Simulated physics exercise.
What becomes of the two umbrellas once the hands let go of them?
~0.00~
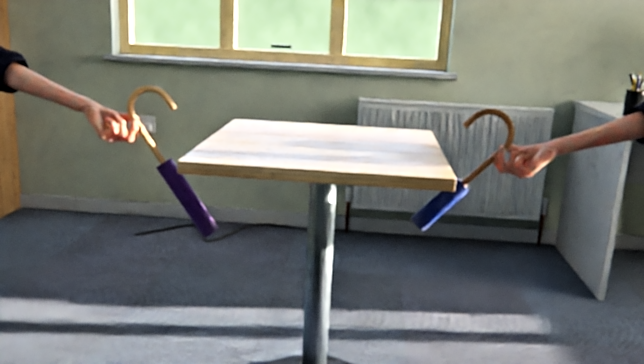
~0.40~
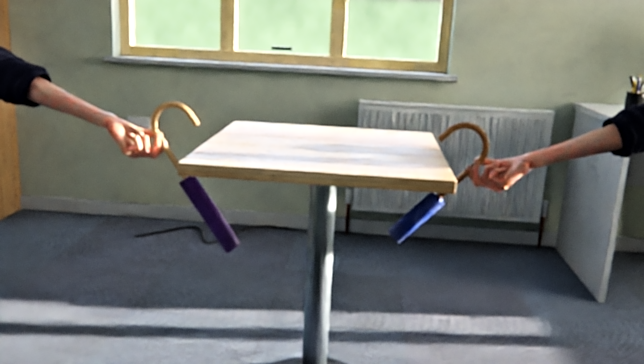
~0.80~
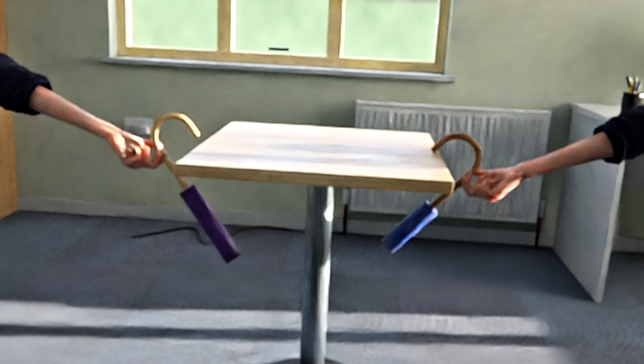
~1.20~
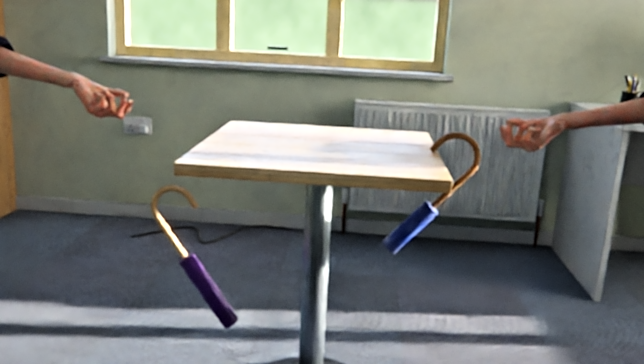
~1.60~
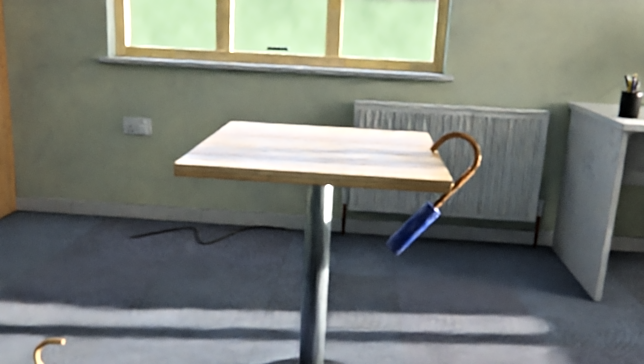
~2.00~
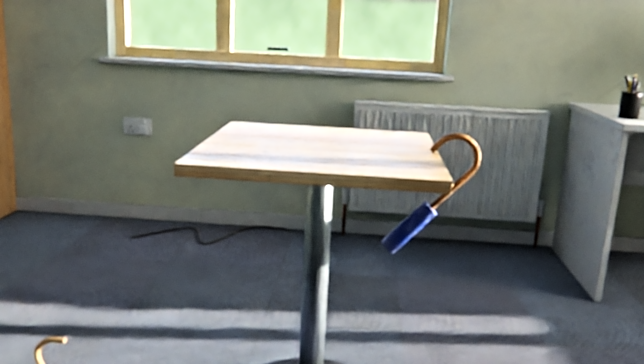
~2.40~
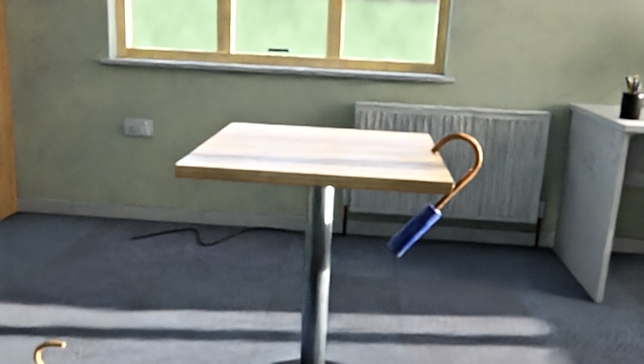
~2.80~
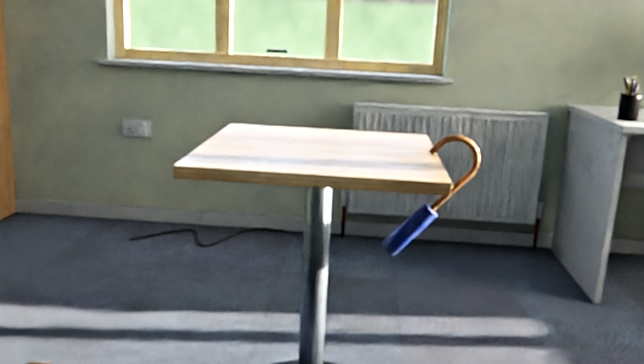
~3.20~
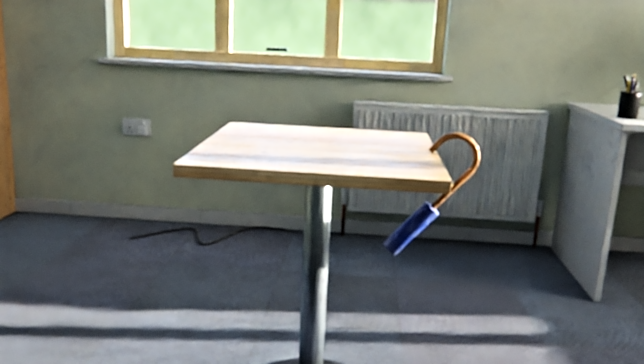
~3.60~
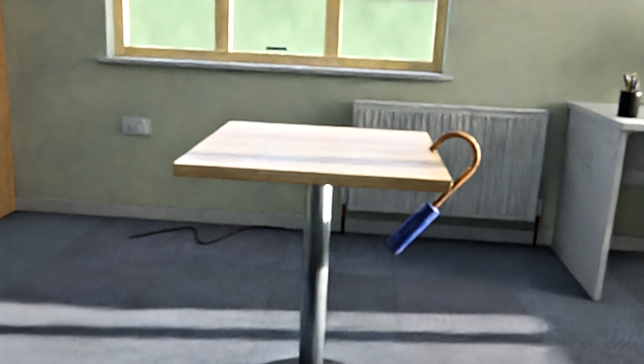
The blue umbrella stays hanging from the right edge of the table, while the purple umbrella slips off on the left and falls.
